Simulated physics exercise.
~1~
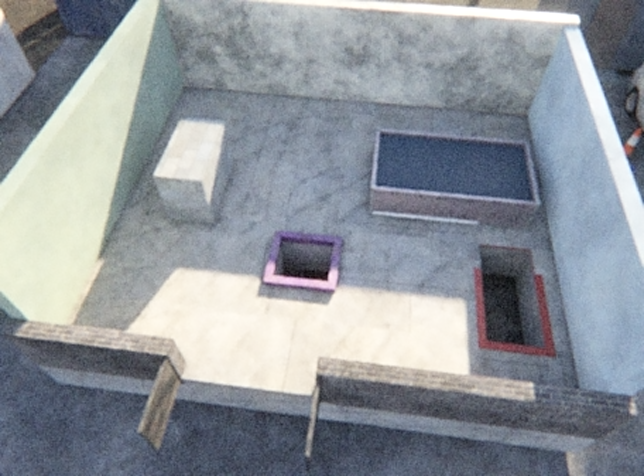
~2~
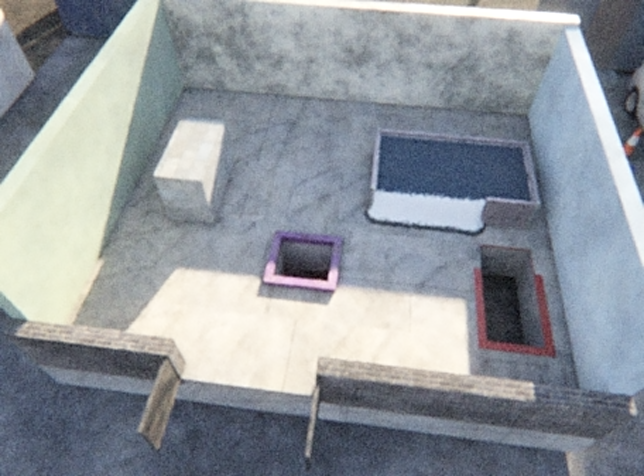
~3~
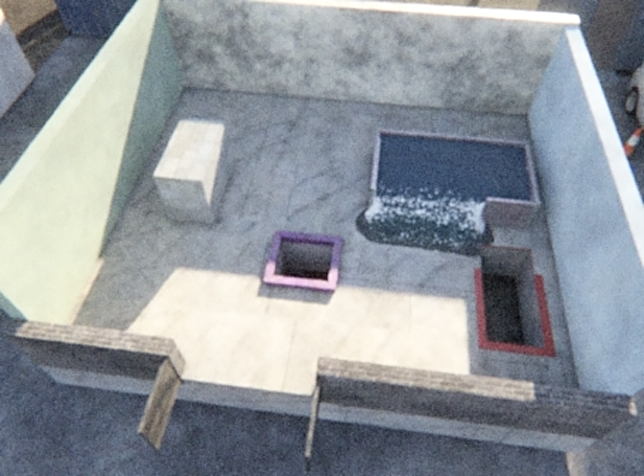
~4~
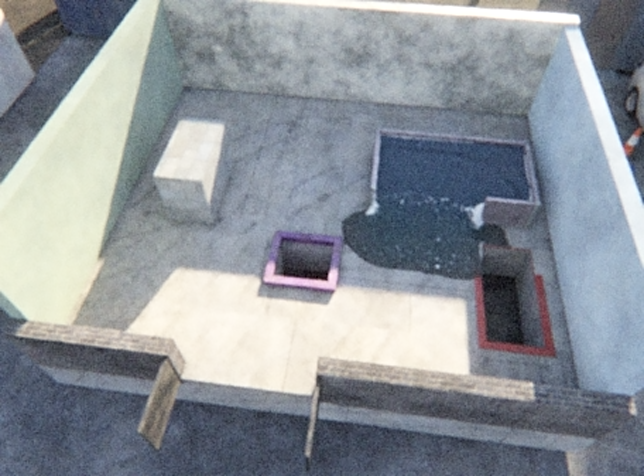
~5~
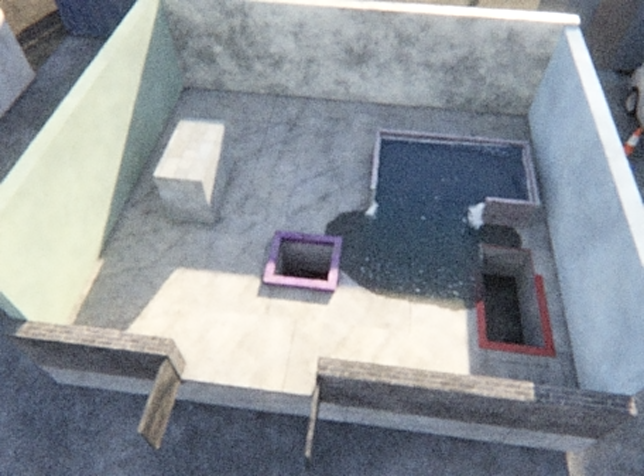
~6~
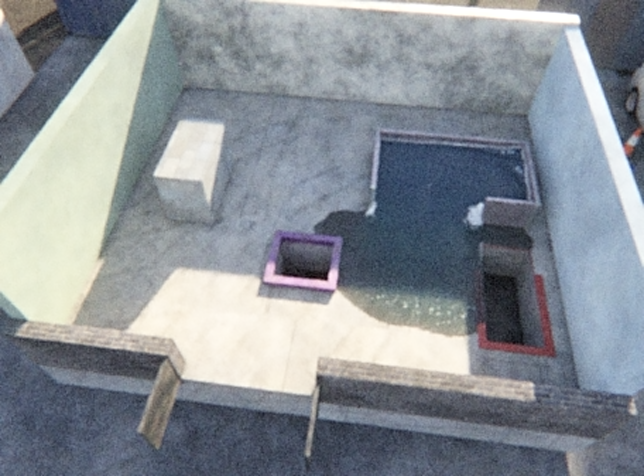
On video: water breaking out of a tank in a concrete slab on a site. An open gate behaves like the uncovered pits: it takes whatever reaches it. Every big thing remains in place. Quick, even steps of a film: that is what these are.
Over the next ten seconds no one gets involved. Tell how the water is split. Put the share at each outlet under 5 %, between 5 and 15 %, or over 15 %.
Result: The gate soaks up a great deal - past fifteen per cent; the purple pit soaks up scarcely any - beneath five per cent; the red pit soaks up a great deal - past fifteen per cent.
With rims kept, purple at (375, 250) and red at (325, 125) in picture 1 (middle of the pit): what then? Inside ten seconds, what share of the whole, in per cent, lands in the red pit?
Roughly 0 per cent ends up in the red pit.
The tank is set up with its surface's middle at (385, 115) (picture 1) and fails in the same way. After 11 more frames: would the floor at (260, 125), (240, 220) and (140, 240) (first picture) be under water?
In sequence: Unflooded, next inundated, then unflooded.
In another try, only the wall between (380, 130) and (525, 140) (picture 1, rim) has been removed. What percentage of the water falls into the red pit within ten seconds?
Near 8 per cent for red.
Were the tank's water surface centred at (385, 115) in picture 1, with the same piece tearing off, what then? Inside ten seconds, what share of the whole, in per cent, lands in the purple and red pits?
The purple pit gets 14 per cent and the red pit 20 per cent.
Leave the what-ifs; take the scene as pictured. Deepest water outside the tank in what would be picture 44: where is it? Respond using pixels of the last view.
I'd say near (549, 408).
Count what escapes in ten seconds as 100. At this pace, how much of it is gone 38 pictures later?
Close to 70 per cent, I'd say.
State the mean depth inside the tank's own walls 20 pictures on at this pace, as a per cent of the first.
I make it 24 per cent.
A moment on, water covers 20 % of the floor; the gate 0 %, the purple pit 0 %, the red pit 3 %.
Next, water covers 25 % of the floor; the gate 1 %, the purple pit 1 %, the red pit 6 %.
Then, water covers 35 % of the floor; the gate 7 %, the purple pit 2 %, the red pit 9 %.
Later, water covers 50 % of the floor; the gate 15 %, the purple pit 2 %, the red pit 24 %.
In the end, water covers 55 % of the floor; the gate 19 %, the purple pit 2 %, the red pit 36 %.
